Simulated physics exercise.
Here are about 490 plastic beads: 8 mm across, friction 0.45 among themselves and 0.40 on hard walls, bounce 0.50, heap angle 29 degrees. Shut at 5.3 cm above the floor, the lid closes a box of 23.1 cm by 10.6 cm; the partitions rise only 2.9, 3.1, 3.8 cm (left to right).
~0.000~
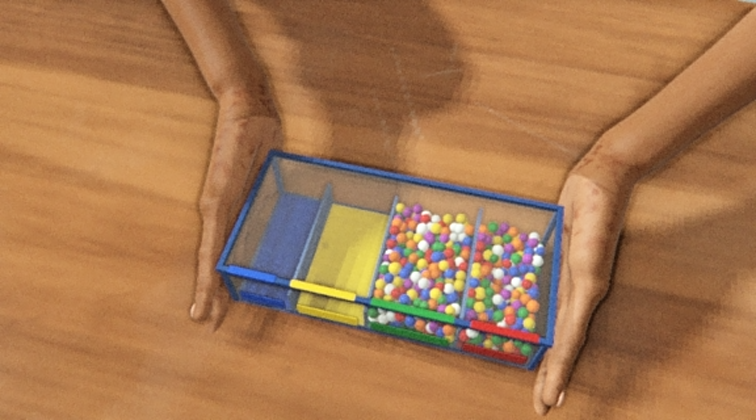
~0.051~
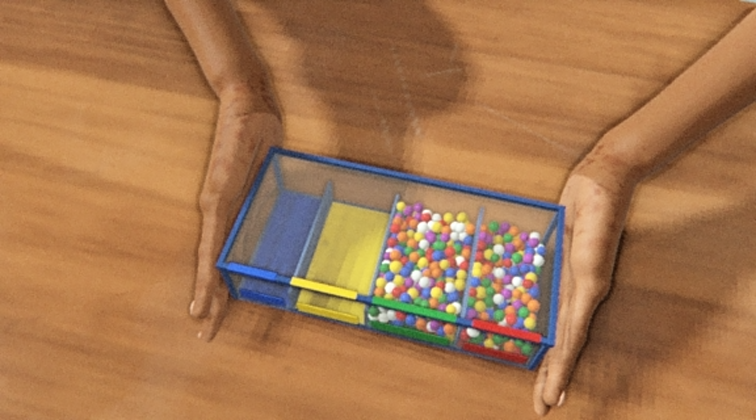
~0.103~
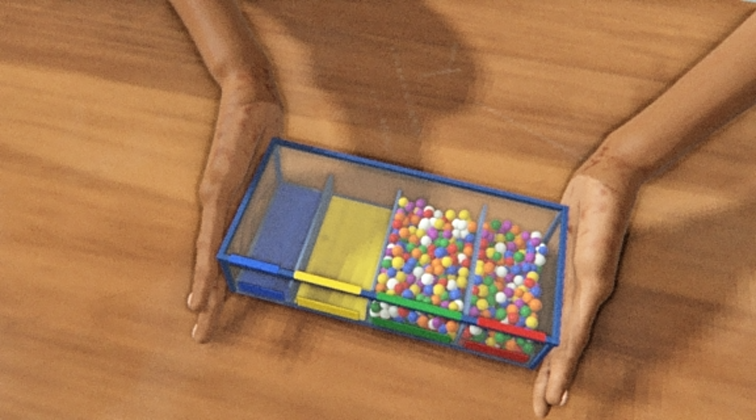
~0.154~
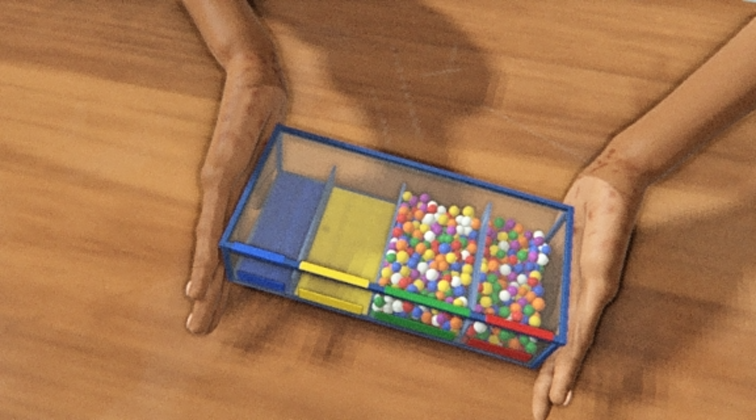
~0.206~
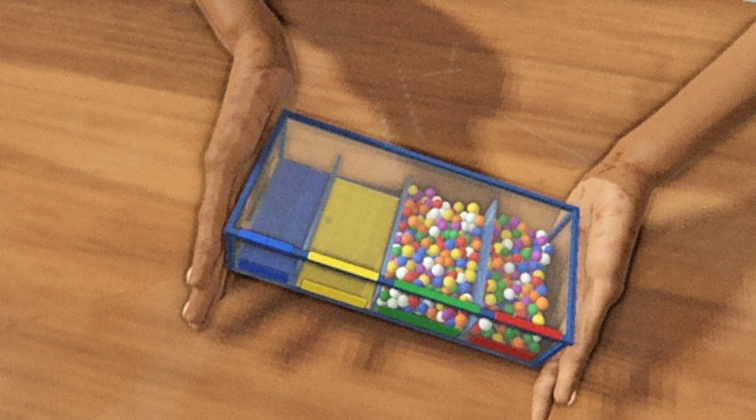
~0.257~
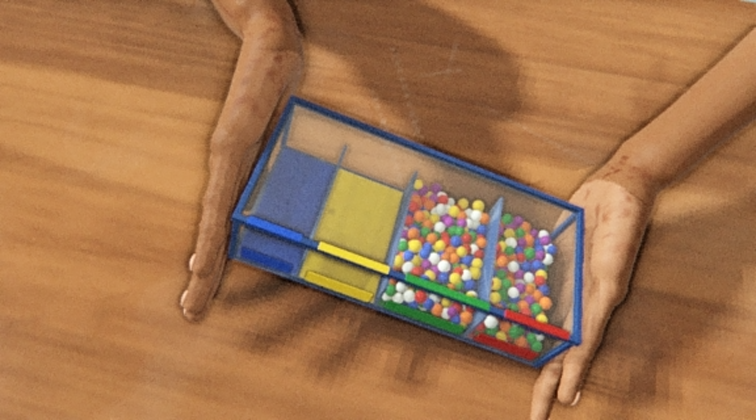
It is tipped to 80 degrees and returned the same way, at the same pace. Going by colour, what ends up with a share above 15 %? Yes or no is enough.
Red, yes; blue, no; green, yes; yellow, no.
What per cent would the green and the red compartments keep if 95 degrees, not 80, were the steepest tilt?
The green compartment would get 45 per cent and the red one 55 per cent.
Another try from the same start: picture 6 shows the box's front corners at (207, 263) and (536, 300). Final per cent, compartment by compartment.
Red 30 %; blue 30 %; green 30 %; yellow 10 %.
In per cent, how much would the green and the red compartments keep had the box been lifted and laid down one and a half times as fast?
Expect green at 50 percent and red at 50 percent.
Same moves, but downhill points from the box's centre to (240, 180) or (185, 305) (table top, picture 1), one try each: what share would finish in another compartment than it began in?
Near 40 and 40 per cent, in that order.
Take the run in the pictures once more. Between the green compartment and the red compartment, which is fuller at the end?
The larger amount is in the red one.
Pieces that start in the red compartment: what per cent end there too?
My estimate is roughly 100 percent.
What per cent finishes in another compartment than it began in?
Share changed: Approx. 15 %.
Then, at 1.12 s, tilt 80 degrees; red 50 %, green 50 %.
Then, at 1.70 s, tilt 35 degrees; red 55 %, green 45 %.
Then, at 2.33 s, tilt 0 degrees; red 55 %, green 45 %.
By 2.8 s all is still; red 55 %, blue 0 %, green 45 %, yellow 0 %.
